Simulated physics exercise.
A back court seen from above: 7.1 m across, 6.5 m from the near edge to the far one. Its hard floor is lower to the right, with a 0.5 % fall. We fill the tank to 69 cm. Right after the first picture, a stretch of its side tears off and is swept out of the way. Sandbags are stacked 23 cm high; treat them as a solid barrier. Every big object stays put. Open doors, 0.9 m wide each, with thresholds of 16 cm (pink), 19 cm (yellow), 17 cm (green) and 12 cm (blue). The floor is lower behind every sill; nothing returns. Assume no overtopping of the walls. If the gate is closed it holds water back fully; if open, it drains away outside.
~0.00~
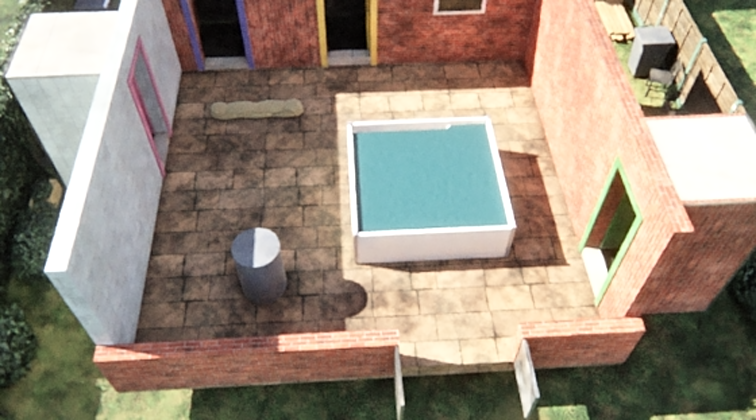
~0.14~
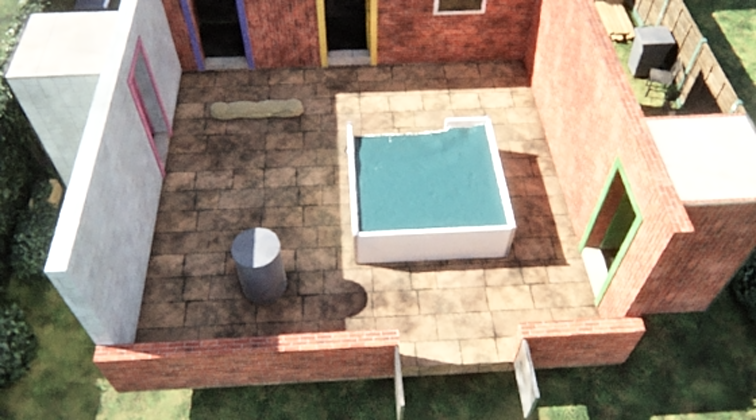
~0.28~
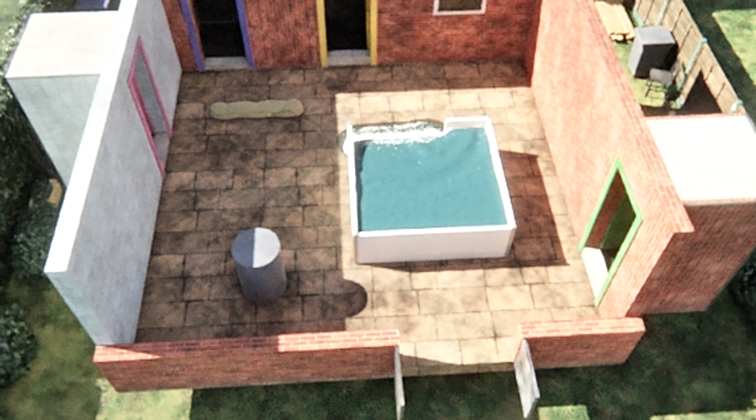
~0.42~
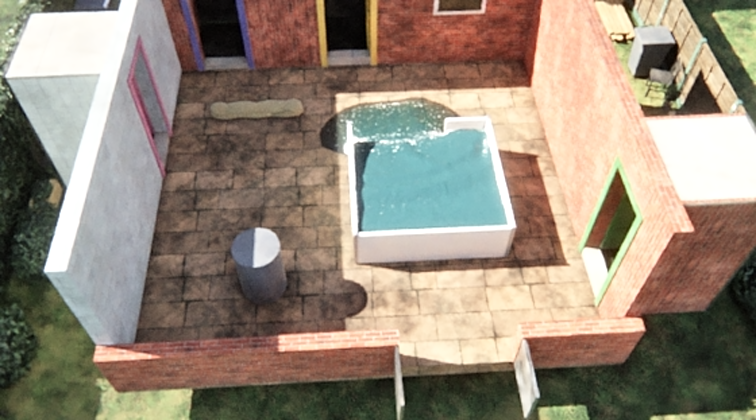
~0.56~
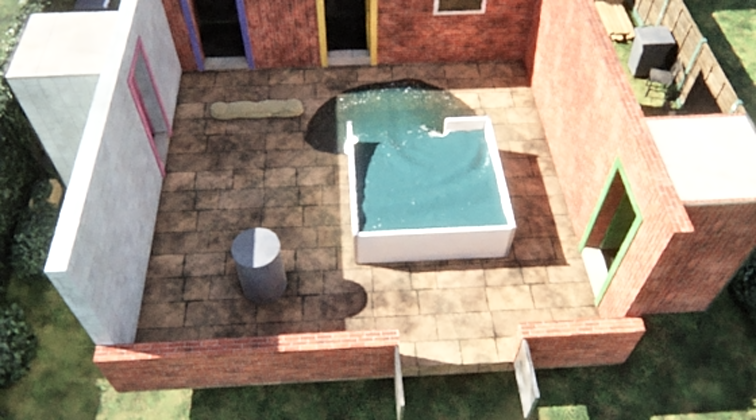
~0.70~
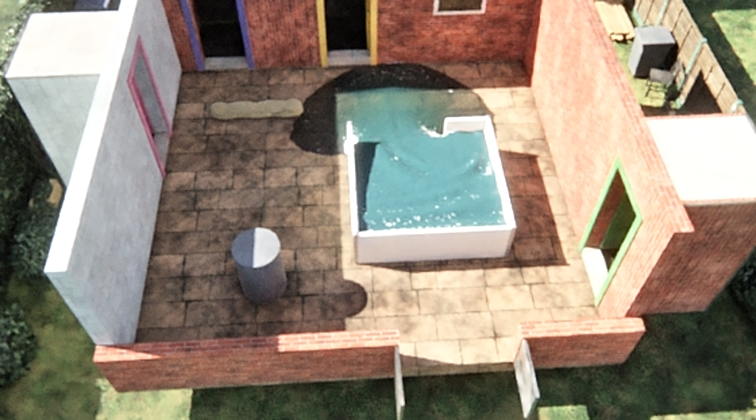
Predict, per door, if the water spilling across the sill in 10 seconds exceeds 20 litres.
Prediction: The pink door does not exceed 20 litres; the yellow door exceeds 20 litres; the green door does not exceed 20 litres; the blue door exceeds 20 litres.
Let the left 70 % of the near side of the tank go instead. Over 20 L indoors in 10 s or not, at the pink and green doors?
Compared with the limit, pink is lower and green is lower.
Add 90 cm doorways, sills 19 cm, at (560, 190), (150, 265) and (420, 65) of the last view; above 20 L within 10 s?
Per doorway, in order: Insufficient / insufficient / sufficient.
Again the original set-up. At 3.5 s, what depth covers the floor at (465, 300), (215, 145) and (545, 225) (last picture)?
Depths: About 0, 3 and 1 centimetres.
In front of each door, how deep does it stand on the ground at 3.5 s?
You'd see pink at 10 cm, yellow at 27 cm, green at 0 cm and blue at 11 cm.
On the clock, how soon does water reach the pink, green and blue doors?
Pink = 2.8 s, green = 4.0 s, blue = 1.8 s.
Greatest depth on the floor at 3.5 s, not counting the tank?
It tops out at some 34 cm.
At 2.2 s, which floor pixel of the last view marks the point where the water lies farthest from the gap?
That would be close to (182, 72).
After 1.4 s water covers 25 % of the floor and is deepest (44 cm) near (384, 71); pink door not reached, yellow door 38 cm at the sill, 26 L in, green door not reached, blue door not reached.
After 2.2 s water covers 30 % of the floor and is deepest (41 cm) near (521, 61); pink door not reached, yellow door 39 cm at the sill, 113 L in, green door not reached, blue door 11 cm at the sill, 0 L in.
After 3.5 s water covers 45 % of the floor and is deepest (34 cm) near (178, 96); pink door 10 cm at the sill, 0 L in, yellow door 27 cm at the sill, 203 L in, green door not reached, blue door 11 cm at the sill, 0 L in.
After 6.0 s water covers 85 % of the floor and is deepest (22 cm) near (595, 309); pink door 8 cm at the sill, 0 L in, yellow door 16 cm at the sill, 217 L in, green door 6 cm at the sill, 0 L in, blue door 19 cm at the sill, 59 L in.
After 10.0 s water covers 95 % of the floor and is deepest (14 cm) near (598, 320); pink door 5 cm at the sill, 0 L in, yellow door 10 cm at the sill, 217 L in, green door 13 cm at the sill, 1 L in, blue door 10 cm at the sill, 88 L in.
